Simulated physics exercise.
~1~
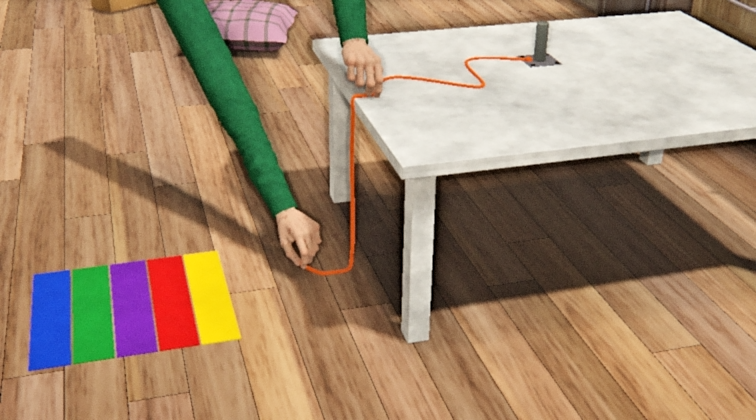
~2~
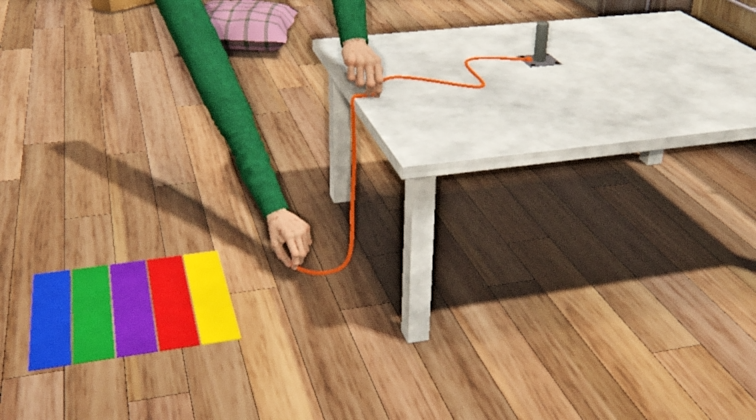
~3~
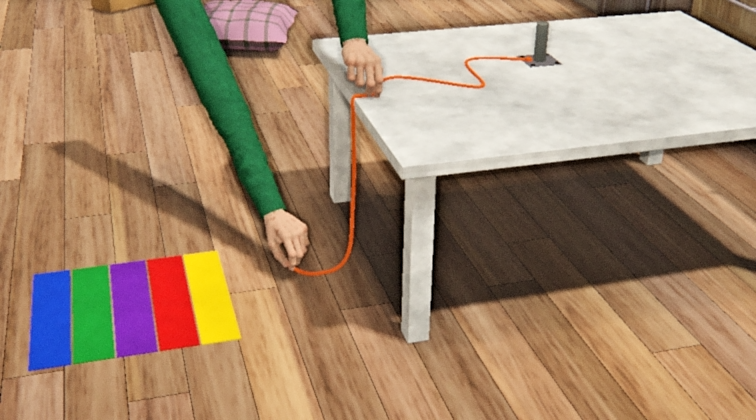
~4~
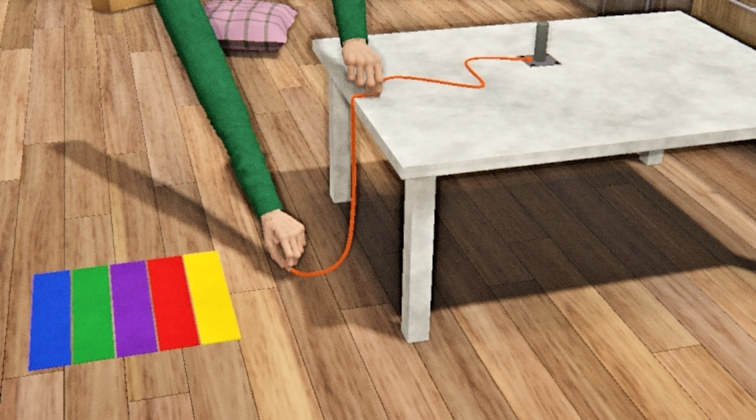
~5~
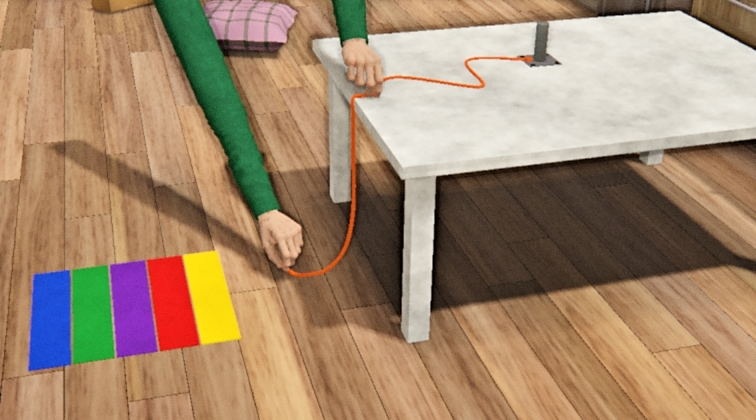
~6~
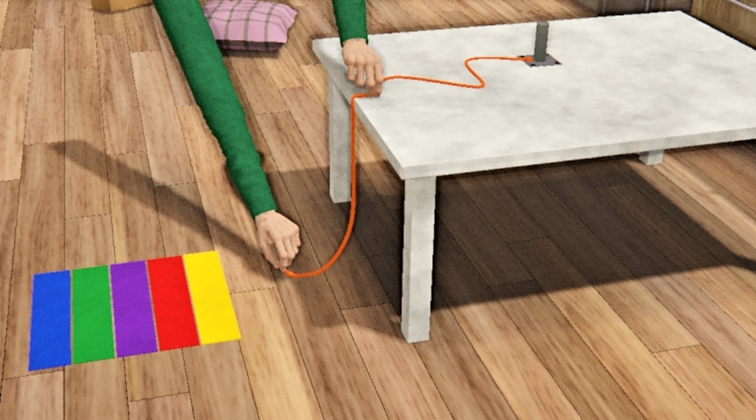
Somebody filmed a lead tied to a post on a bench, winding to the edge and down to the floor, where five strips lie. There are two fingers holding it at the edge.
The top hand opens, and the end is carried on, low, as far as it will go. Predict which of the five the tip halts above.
I expect it over the blue strip.
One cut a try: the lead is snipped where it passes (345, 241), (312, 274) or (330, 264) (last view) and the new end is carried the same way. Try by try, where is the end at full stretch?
Taking them in turn, it's about (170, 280), then about (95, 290), and finally about (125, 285).
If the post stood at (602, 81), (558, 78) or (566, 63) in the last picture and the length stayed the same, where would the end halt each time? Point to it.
One per try, in order: (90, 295), (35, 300), (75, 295).
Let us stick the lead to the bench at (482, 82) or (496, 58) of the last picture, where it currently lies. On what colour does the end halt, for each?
First try purple, second try blue.
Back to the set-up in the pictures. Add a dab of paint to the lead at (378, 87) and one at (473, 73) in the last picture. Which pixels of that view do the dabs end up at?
They end up at (297, 128) and (443, 76).
Soon after, end near (139, 286); over purple.
Then, end near (83, 293); over green.
At full stretch, end near (49, 298); over blue. Over blue.
